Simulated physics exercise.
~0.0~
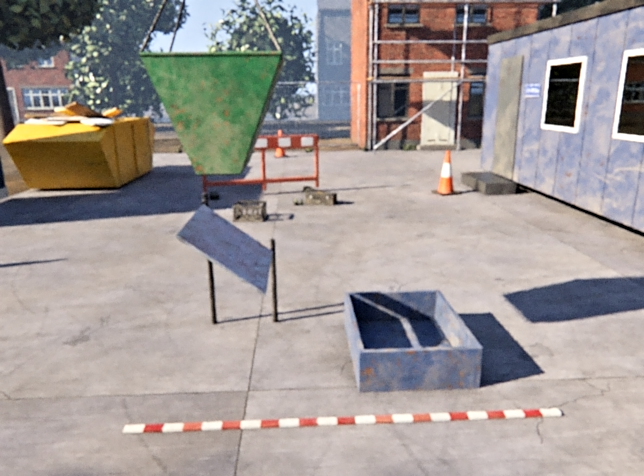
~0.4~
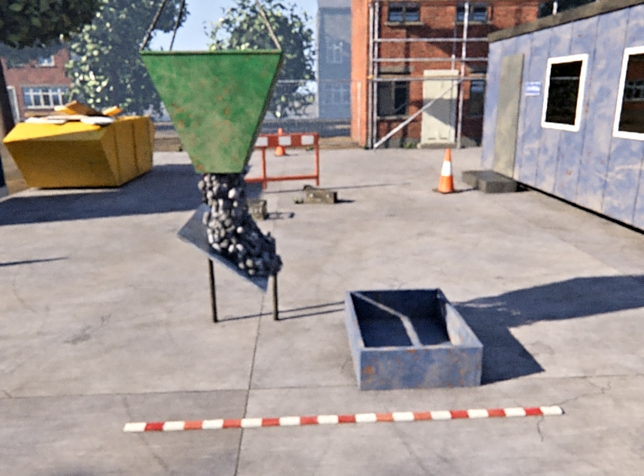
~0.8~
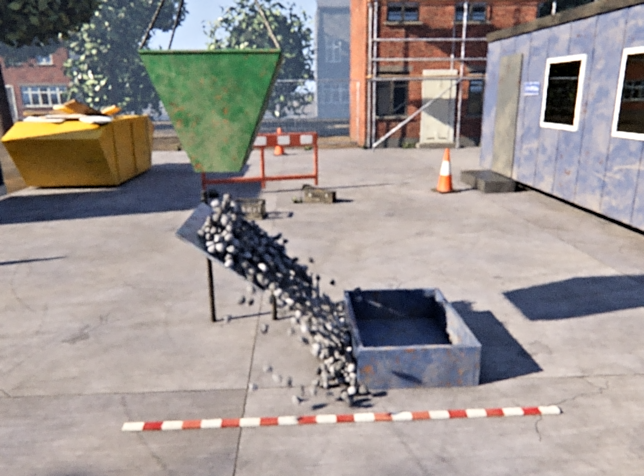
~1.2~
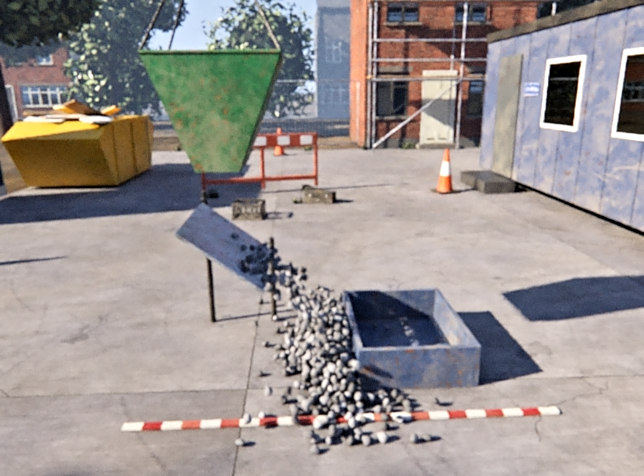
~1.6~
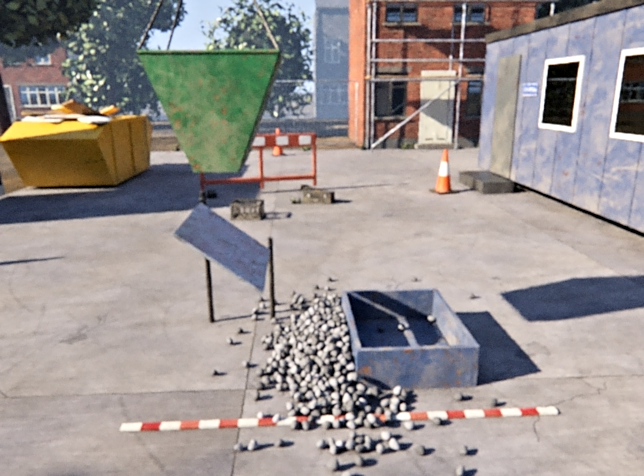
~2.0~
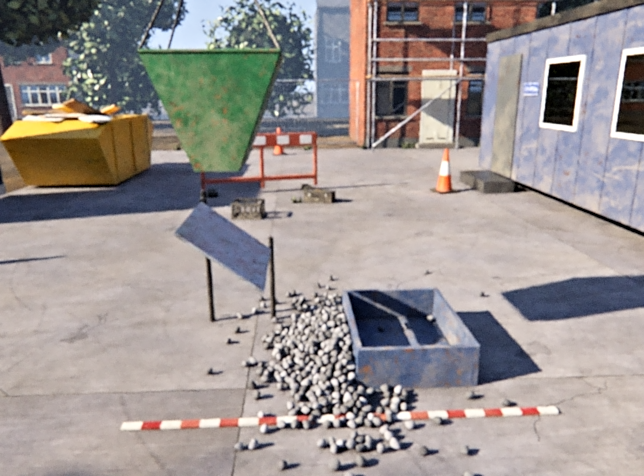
Grey stones drop from a green skip, slide down a steel slope and pile up left of the bin.
